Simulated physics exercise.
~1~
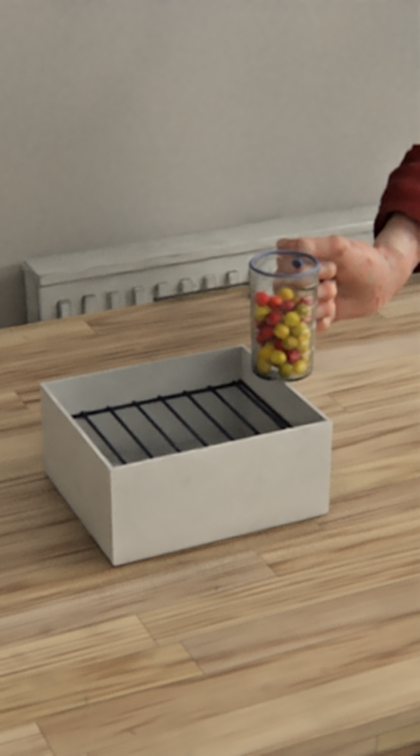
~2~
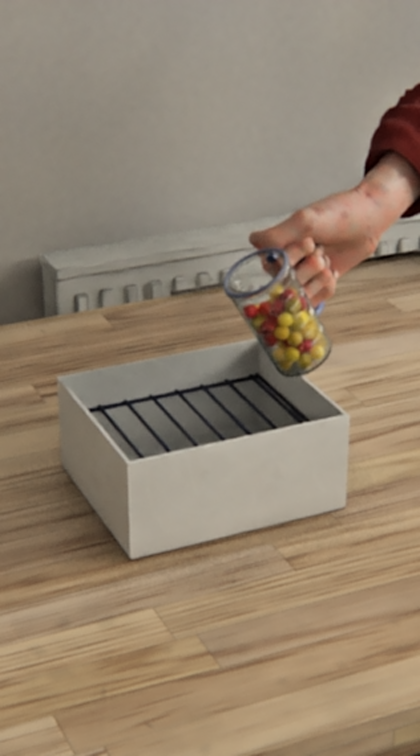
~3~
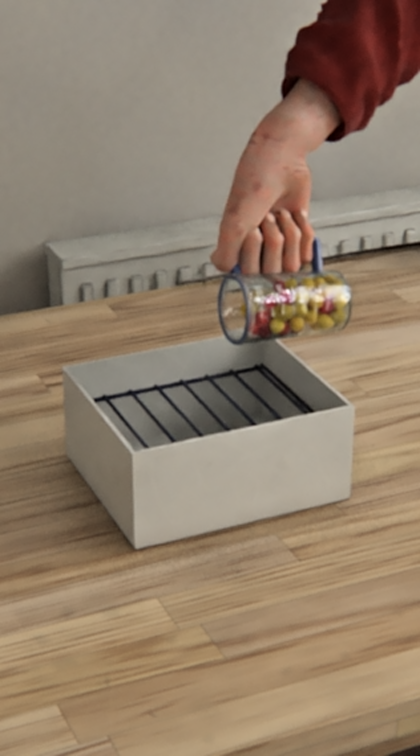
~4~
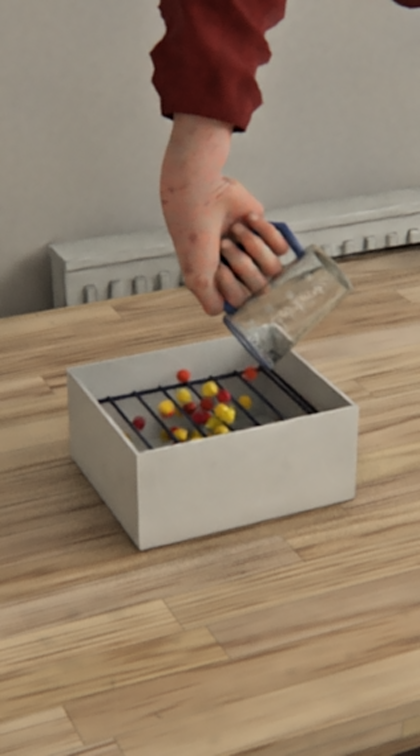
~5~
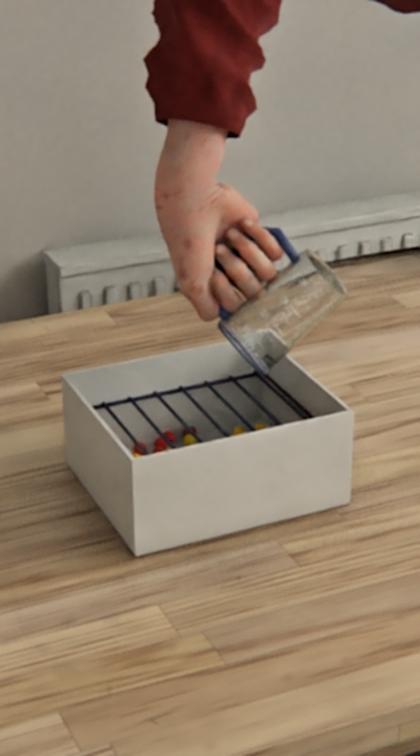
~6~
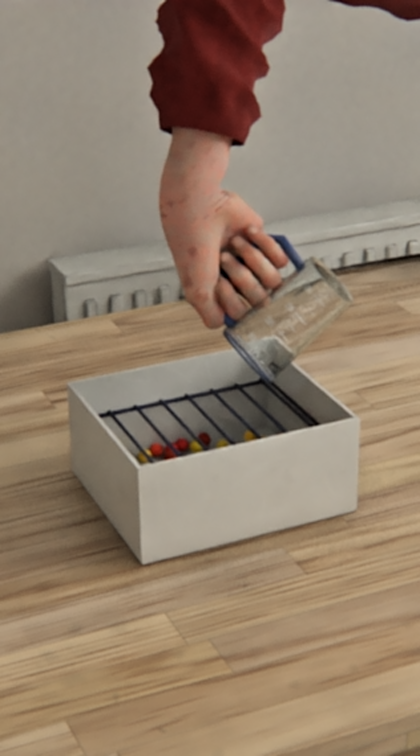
A hand tipped a clear cup of small red and yellow balls over a wire rack set in a pale box, and the balls tumbled onto the wires and dropped through, leaving both colours underneath and the cup empty.
